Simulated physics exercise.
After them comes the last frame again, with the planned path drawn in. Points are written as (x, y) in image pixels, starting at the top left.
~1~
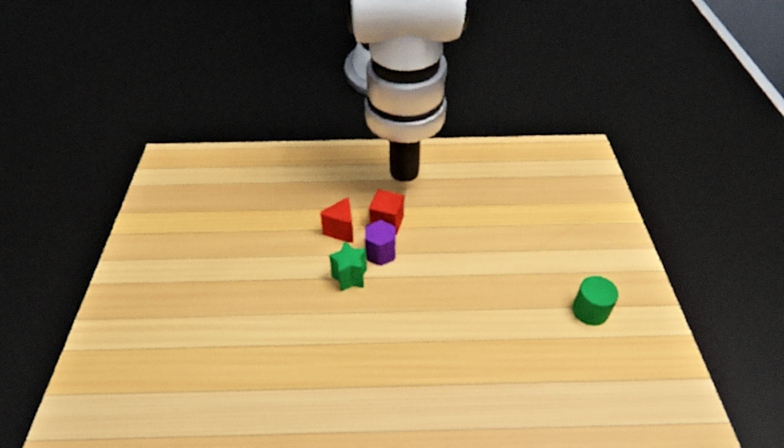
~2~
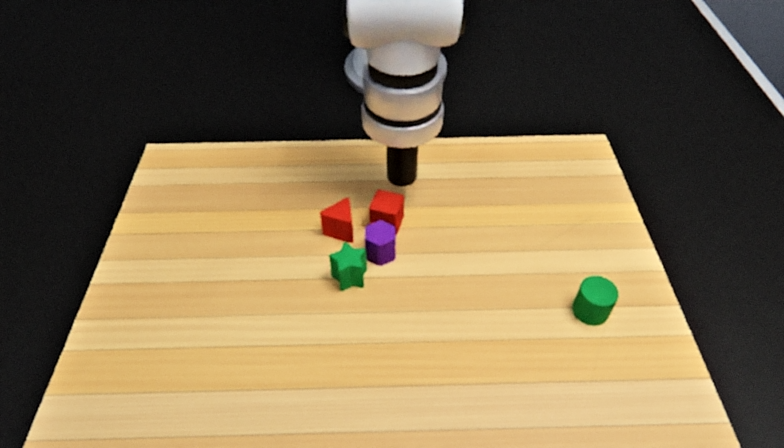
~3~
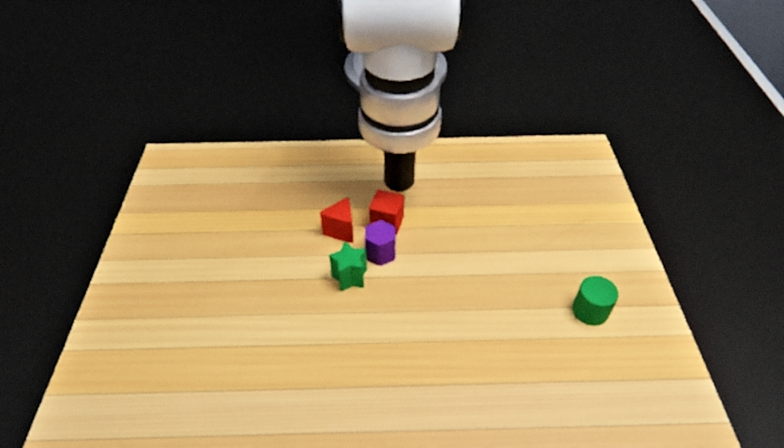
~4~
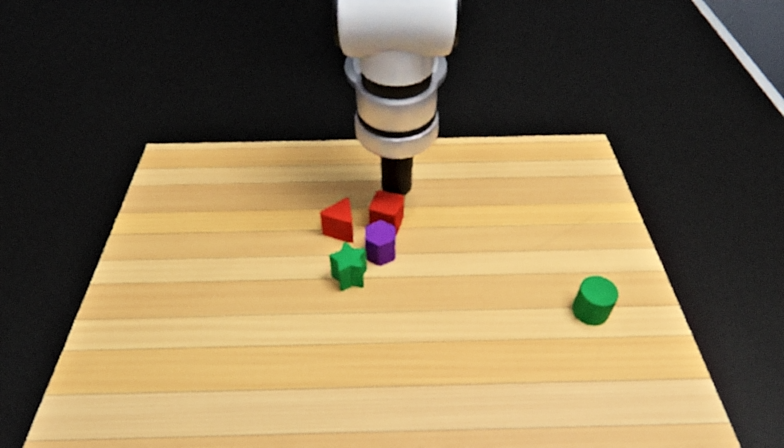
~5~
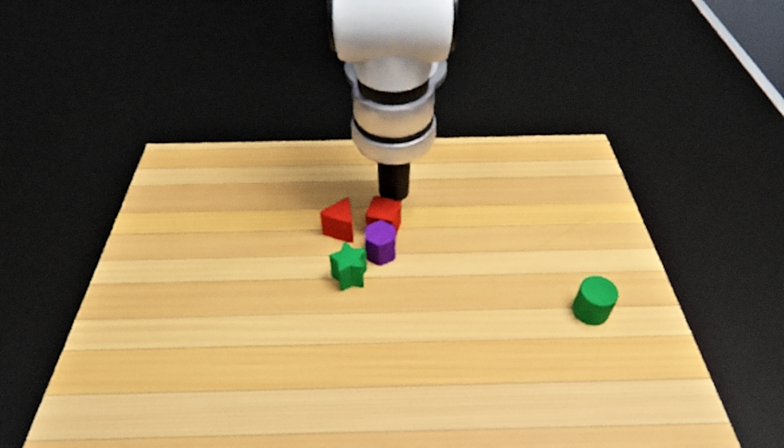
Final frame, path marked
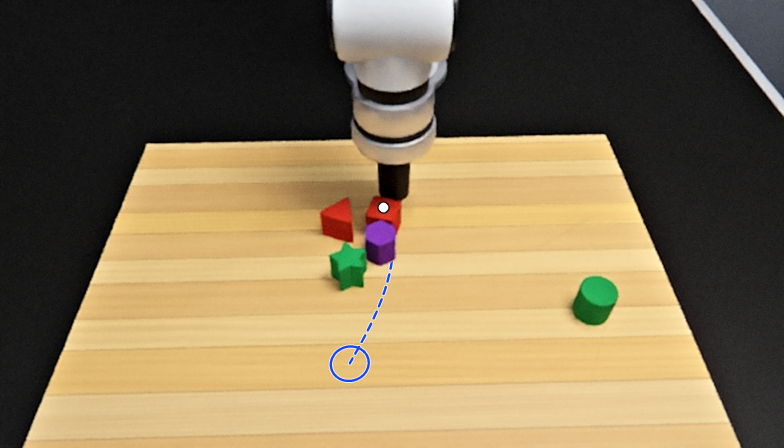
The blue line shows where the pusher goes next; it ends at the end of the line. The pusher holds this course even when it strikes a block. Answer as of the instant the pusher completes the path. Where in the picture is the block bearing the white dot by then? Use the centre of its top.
The middle of its upper face will lie at (329, 376).
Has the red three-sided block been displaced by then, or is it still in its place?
Right where it was.
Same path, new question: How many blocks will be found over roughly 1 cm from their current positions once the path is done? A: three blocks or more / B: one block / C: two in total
A: Three blocks or more.
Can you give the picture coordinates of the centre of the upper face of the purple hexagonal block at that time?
I'd expect the centre of its top face to be at (318, 413).
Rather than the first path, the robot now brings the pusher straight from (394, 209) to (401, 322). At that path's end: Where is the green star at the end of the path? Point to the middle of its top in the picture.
Its top centre lands on (337, 277).
The line goes from (394, 209) via (388, 280), ending at (350, 363); the dot is on the red four-sided block.
On the path given first. One third of the way, pusher (393, 239); green star (342, 269), turned 80° clockwise; purple hexagonal block (372, 283); red four-sided block (378, 256).
Two thirds of the way, pusher (378, 292); green star (335, 284); purple hexagonal block (349, 343); red four-sided block (360, 312), turned 15° clockwise.
At the end, pusher (348, 349); red three-sided block unmoved; green star (335, 284), turned 165° clockwise; purple hexagonal block (318, 413); red four-sided block (329, 376).
